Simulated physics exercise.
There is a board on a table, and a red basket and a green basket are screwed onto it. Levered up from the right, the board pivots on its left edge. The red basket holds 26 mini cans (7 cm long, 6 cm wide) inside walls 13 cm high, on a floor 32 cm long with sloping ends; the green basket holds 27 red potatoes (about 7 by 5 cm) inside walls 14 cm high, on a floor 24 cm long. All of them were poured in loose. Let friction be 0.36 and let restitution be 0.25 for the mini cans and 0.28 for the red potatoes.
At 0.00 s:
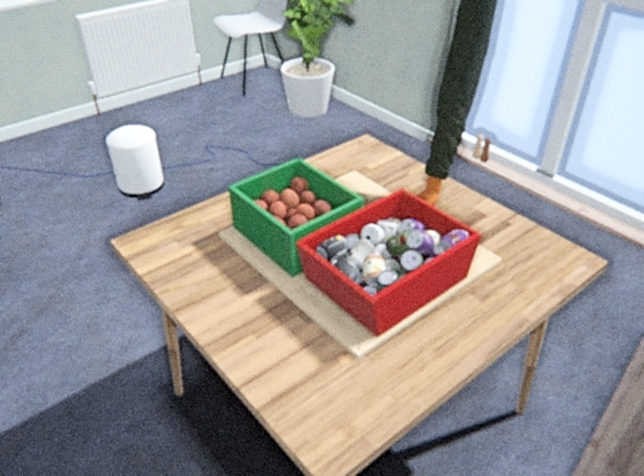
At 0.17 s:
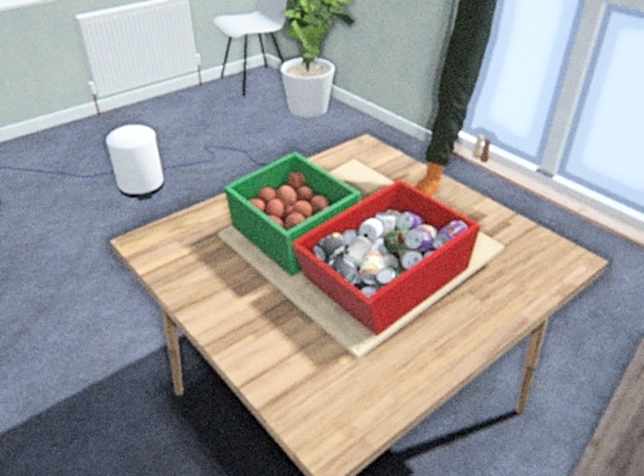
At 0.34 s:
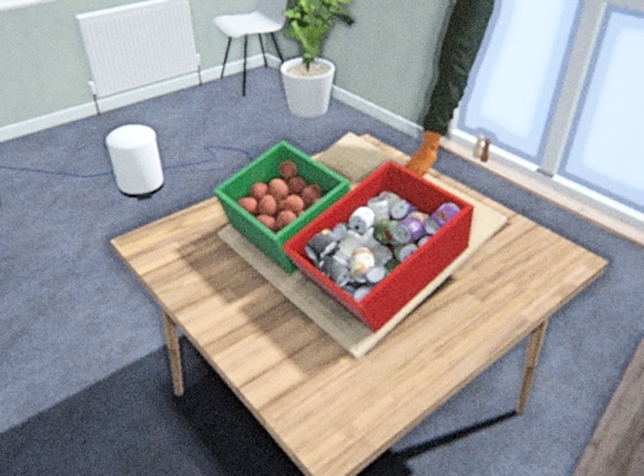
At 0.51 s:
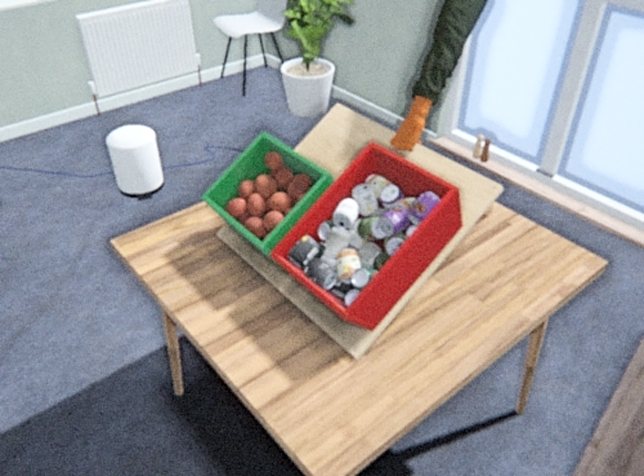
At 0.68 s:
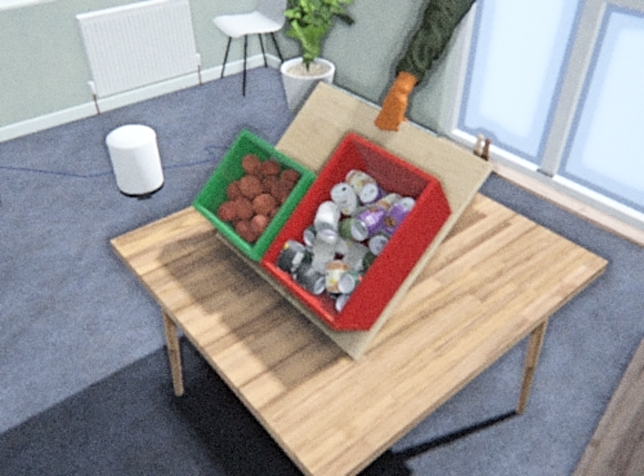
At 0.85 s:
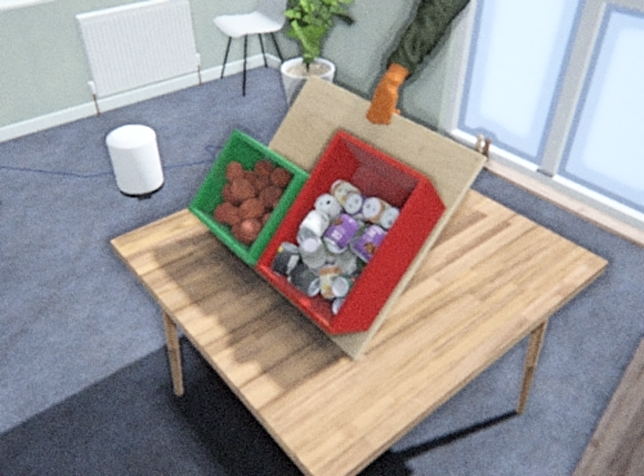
The clip opens on a wooden table where a board holds a green basket of reddish potatoes and a red basket of small cans. An orange-gloved hand raises the board's far right side, tilting it steeply leftward with both baskets, and the cans shift toward the lower side, all staying inside.
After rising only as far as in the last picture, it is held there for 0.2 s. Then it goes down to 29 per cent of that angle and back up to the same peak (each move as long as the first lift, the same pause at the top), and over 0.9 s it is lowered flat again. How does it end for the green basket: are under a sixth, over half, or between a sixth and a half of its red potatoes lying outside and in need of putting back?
It ends with under a sixth of them outside.
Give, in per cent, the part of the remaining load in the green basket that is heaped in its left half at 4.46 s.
Around 60 per cent.
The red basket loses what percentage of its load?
For the red basket, roughly 10 percent.
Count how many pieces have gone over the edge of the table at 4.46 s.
I'd estimate some 0 at that moment.
After 1.43 s, tilt 33°; 2 of 26 out of the red basket and 0 of 27 out of the green basket.
After 2.15 s, tilt 21°; 2 of 26 out of the red basket and 0 of 27 out of the green basket.
After 3.16 s, tilt 41°; 2 of 26 out of the red basket and 0 of 27 out of the green basket.
Outcome (at 4.46 s), 2 of 26 out of the red basket and 0 of 27 out of the green basket. Asked share, 0 of 27, 0 per cent.
